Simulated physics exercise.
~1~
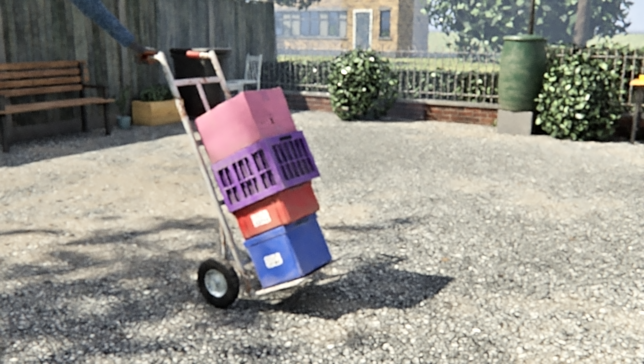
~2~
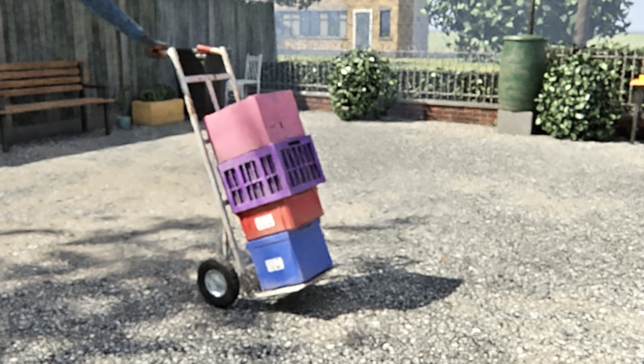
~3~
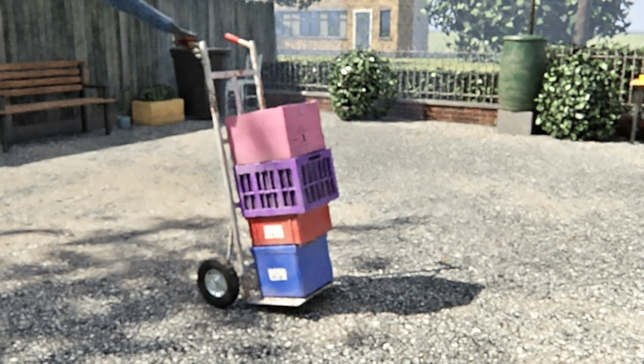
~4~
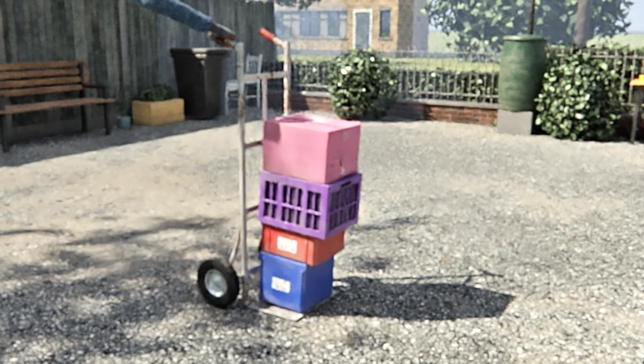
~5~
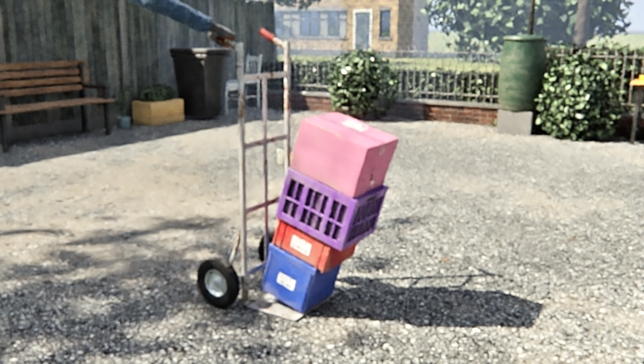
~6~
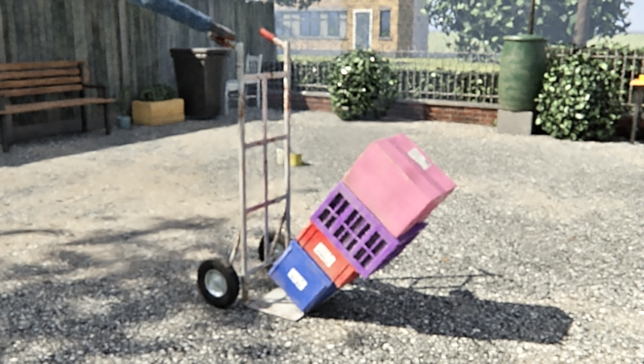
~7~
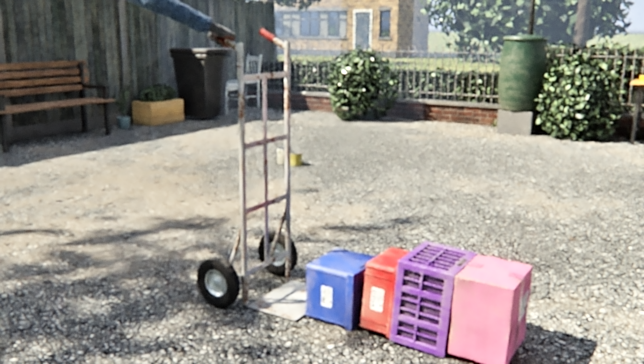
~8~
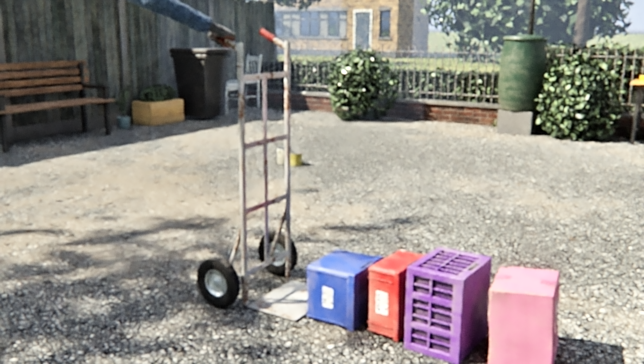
A sack truck swings upright and its four stacked boxes topple right onto the gravel.
